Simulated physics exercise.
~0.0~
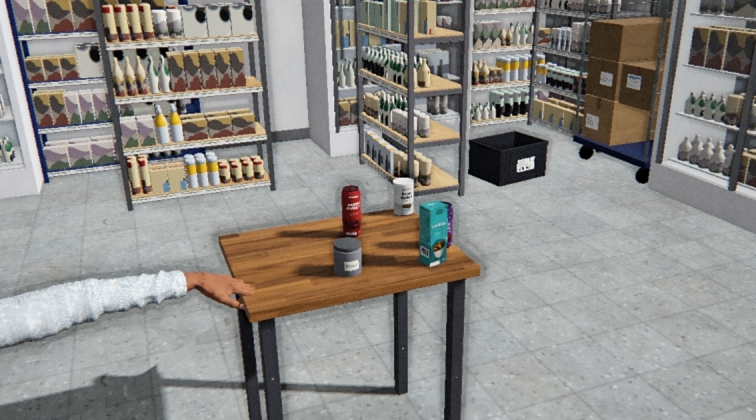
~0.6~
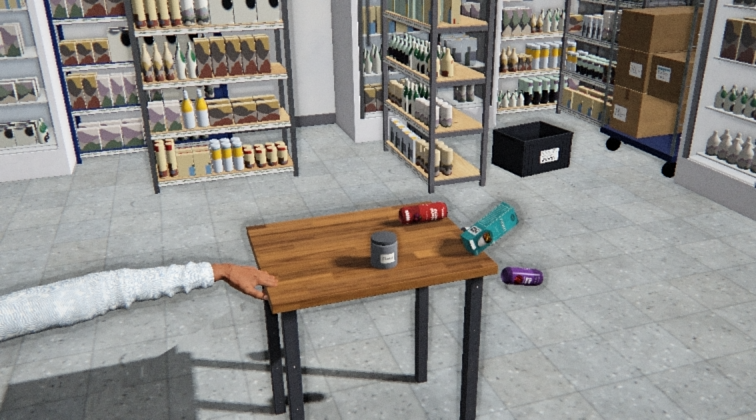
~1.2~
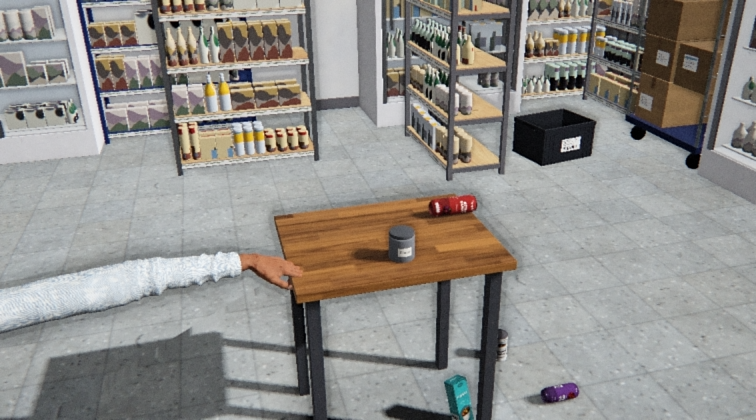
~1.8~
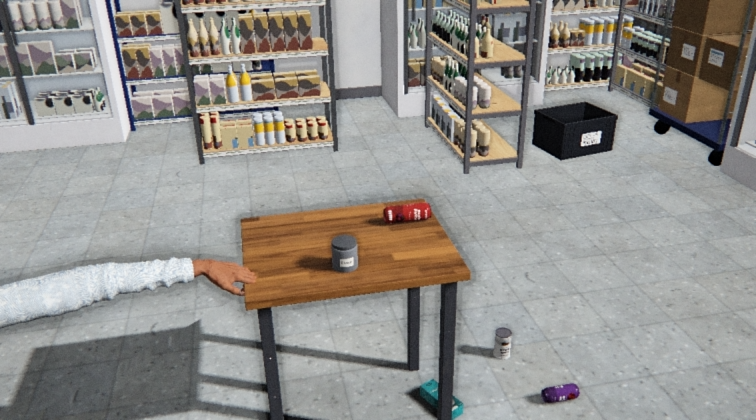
A hand jerks the table about, toppling the red can and spilling three items floorward.
